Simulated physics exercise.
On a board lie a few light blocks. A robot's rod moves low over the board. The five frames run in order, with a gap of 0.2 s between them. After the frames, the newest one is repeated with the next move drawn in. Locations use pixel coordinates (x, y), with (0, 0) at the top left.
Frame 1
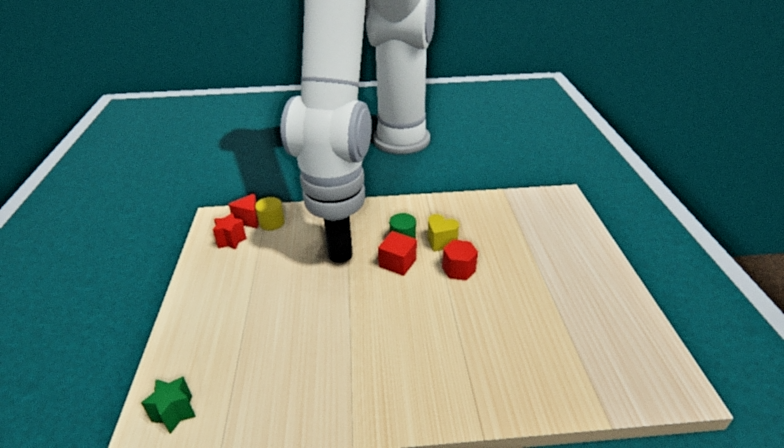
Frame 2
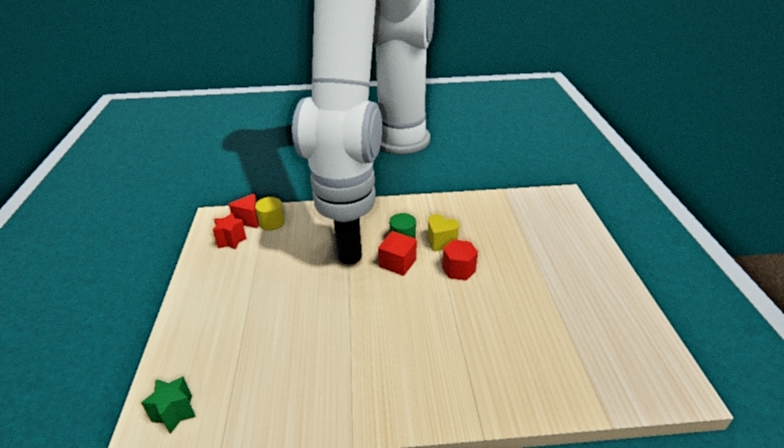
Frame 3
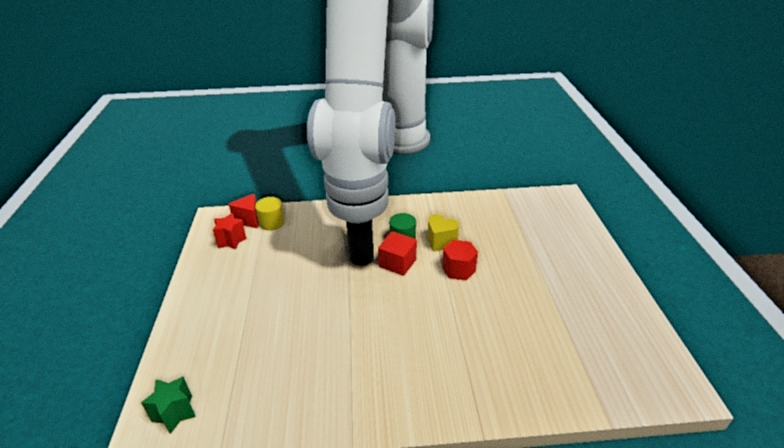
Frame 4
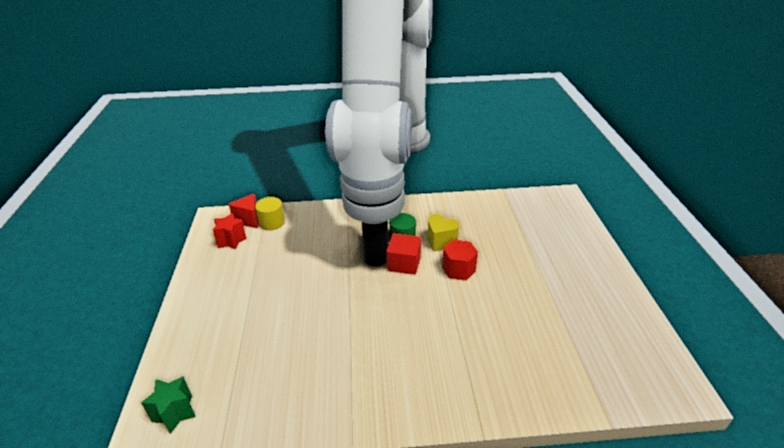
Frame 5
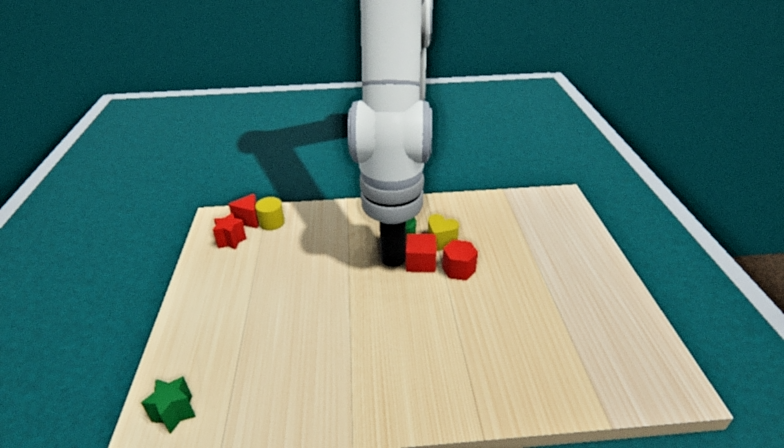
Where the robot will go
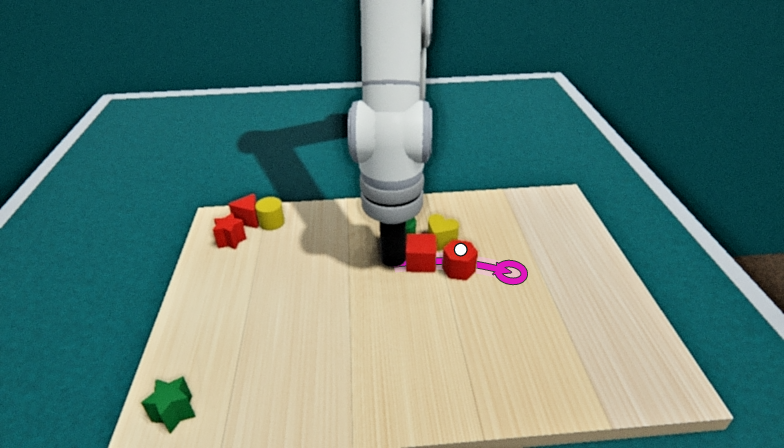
The footage shows a robot arm moving its dark rod rightward low over a wooden board of red, yellow and green blocks, then meeting the red square block and pushing it a short way right, toward the red hexagonal block.
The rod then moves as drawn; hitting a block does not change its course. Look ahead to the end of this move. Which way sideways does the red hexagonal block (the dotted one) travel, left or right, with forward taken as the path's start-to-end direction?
The red hexagonal block is shifted sideways to the right, facing along the path from start to end.
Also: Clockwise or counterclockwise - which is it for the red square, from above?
Top view: Counterclockwise.
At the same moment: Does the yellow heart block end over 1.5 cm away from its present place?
Answer: No.
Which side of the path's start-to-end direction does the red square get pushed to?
Sideways, to the left.
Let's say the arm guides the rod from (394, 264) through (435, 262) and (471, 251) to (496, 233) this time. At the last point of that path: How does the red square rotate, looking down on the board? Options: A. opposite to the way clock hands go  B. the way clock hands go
B (the way clock hands go)
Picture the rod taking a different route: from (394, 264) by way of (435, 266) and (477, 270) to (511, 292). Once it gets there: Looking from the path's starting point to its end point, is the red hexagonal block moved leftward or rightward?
Slides left.
The line goes from (394, 264) through (452, 262) to (511, 272); the dot is on the red hexagonal block.
What follows on the original path. One third of the way, rod (433, 256); red square (462, 242); red hexagonal block (494, 252).
Two thirds of the way, rod (473, 259); red square (502, 243); red hexagonal block (534, 259), turned 55° clockwise.
At the end, rod (512, 267); red square (533, 240), turned 30° anticlockwise; yellow heart block unmoved; red hexagonal block (545, 261), turned 90° clockwise.
